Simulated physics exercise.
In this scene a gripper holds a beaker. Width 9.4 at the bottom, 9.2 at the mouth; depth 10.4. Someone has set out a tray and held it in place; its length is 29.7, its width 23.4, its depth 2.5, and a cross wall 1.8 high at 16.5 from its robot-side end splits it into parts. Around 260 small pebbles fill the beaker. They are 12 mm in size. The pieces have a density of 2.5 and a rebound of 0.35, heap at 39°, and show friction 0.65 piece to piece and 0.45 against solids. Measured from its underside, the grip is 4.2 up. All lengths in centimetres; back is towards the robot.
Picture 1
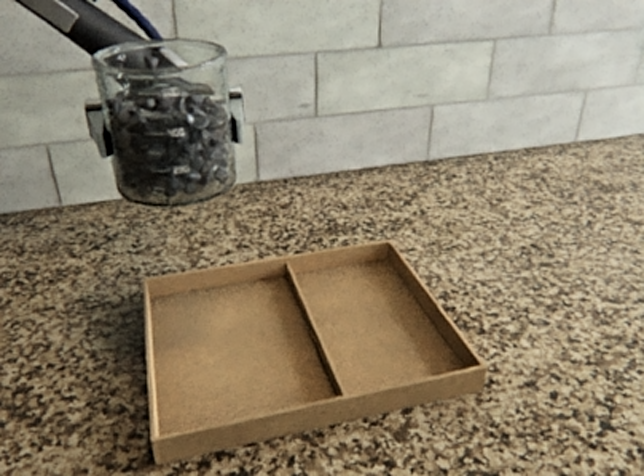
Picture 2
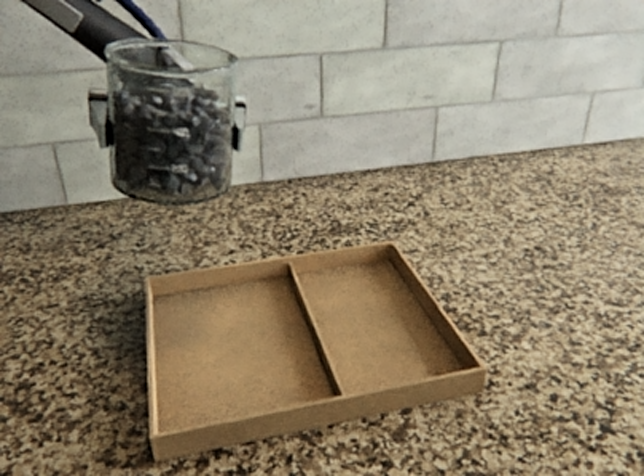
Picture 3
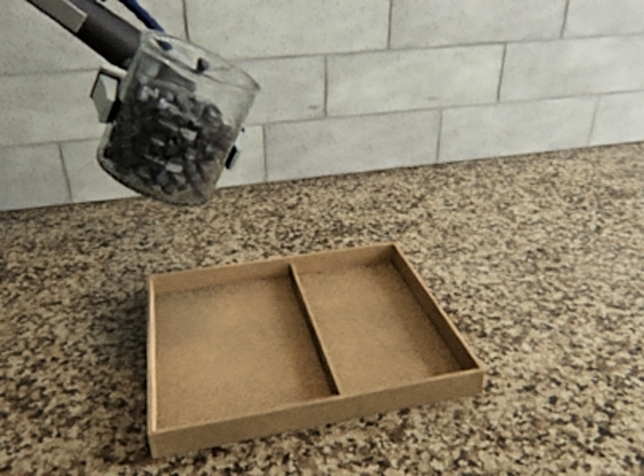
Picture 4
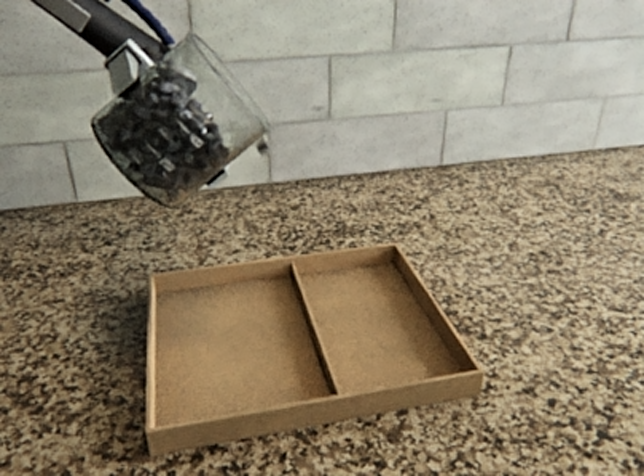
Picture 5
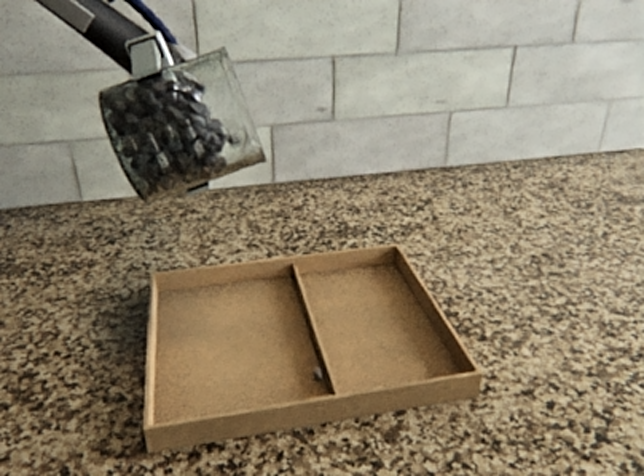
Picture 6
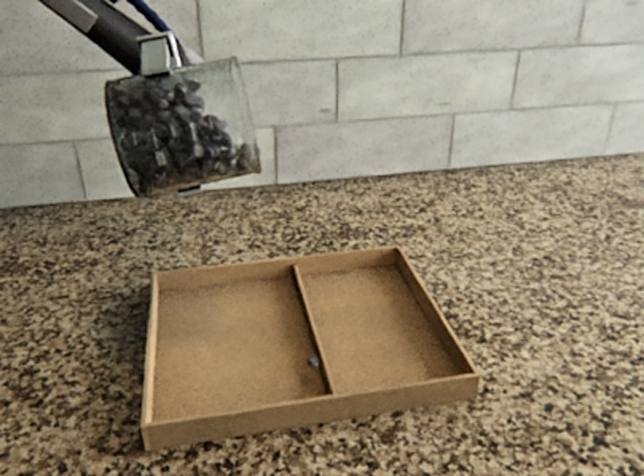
Above a divided tray, a gripper tilts a beaker of pebbles and one drops in.
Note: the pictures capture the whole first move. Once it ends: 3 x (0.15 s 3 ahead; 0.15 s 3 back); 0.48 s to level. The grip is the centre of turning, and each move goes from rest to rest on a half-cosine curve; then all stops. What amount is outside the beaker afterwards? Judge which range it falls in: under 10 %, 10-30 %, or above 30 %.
It falls in the 10-30 % range.
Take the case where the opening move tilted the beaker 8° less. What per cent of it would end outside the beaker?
I'd put it close to 5 per cent.
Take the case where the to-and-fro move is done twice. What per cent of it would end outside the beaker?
About 15 per cent in that case.
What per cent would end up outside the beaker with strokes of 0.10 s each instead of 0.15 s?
It would be some 45 %.
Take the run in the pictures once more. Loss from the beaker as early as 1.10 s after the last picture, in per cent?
About 20 per cent so far.
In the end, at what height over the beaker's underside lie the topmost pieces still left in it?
Height at rest: About 8.0 centimetres.
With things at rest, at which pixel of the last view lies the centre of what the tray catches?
Near pixel (325, 327).
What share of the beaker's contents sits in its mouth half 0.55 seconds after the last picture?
45 per cent.
Then, 0.55 s after the last picture, tilted 82° forward, highest piece 26 above the table; 232 in the beaker, 7 in the far-side part, 2 in the robot-side part, 14 in flight or on a rim.
Then, 1.10 s after the last picture, tilted 51° forward, highest piece 27 above the table; 207 in the beaker, 25 in the far-side part, 23 in the robot-side part.
Then, 1.58 s after the last picture, level, highest piece 28 above the table; 207 in the beaker, 26 in the far-side part, 22 in the robot-side part.
Then, 2.63 s after the last picture, level, highest piece 28 above the table; 207 in the beaker, 26 in the far-side part, 22 in the robot-side part.
Final count, 207 in the beaker, 26 in the far-side part, 22 in the robot-side part. That is 19 % outside the beaker.
